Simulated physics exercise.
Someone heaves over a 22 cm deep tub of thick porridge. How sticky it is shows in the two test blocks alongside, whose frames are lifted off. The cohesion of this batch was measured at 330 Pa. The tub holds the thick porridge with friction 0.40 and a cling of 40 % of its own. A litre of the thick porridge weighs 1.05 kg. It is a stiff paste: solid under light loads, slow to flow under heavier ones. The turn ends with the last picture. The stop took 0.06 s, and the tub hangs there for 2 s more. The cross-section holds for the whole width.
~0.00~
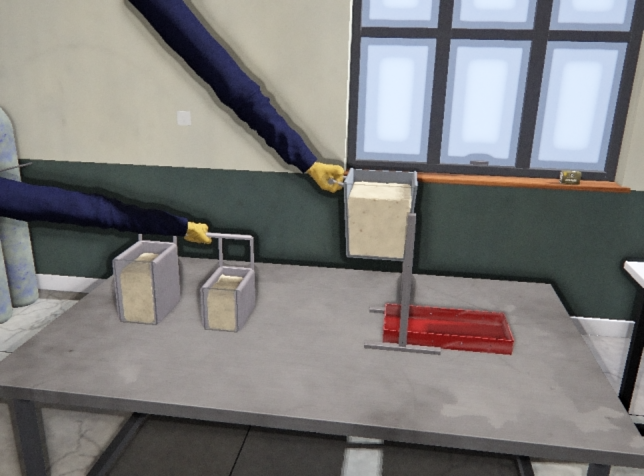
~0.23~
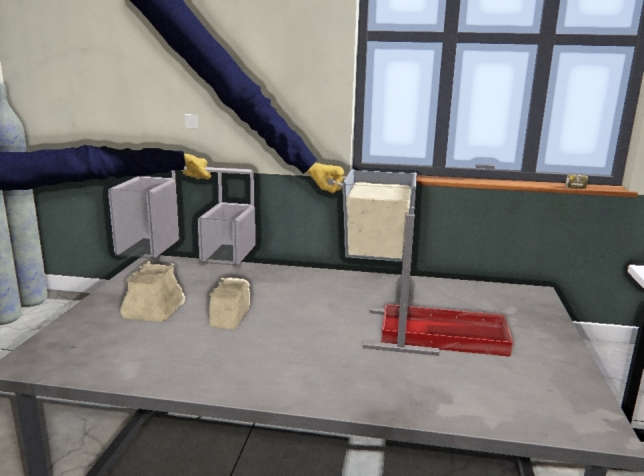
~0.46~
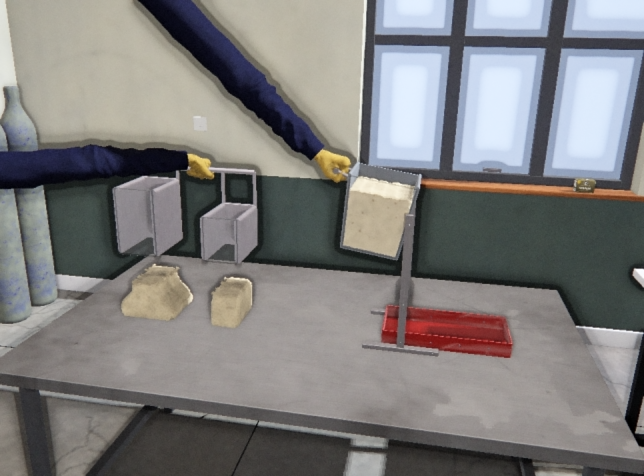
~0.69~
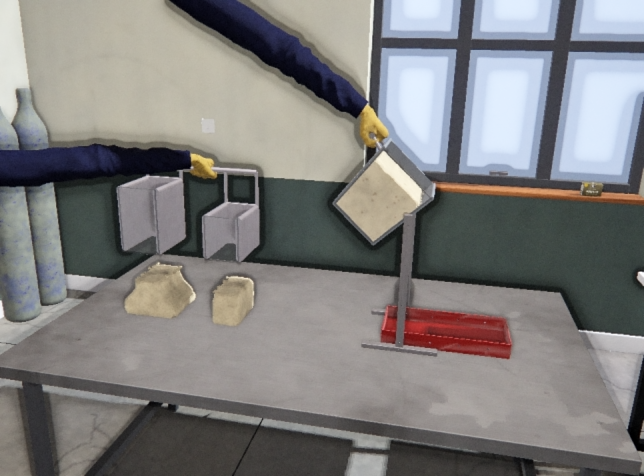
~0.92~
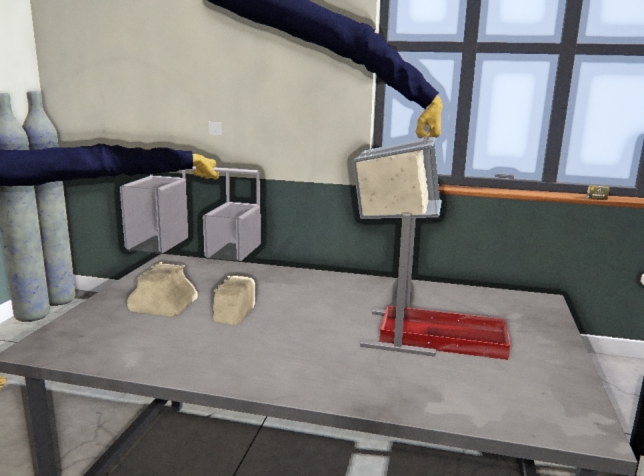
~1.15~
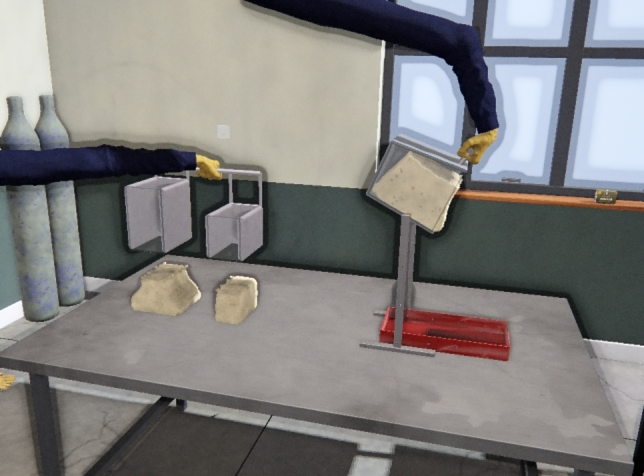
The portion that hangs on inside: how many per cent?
Close to 0 per cent.
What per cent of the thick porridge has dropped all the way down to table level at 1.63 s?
Near 85 %.
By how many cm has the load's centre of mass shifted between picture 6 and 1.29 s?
Some 11 cm.
After 1.29 s, the tub is at 113 degrees and holds 53 %.
After 1.46 s, the tub is at 113 degrees and holds 0 %.
After 1.63 s, the tub is at 113 degrees and holds 0 %.
After 1.80 s, the tub is at 113 degrees and holds 0 %.
After 3.15 s, the tub is at 113 degrees and holds 0 %.
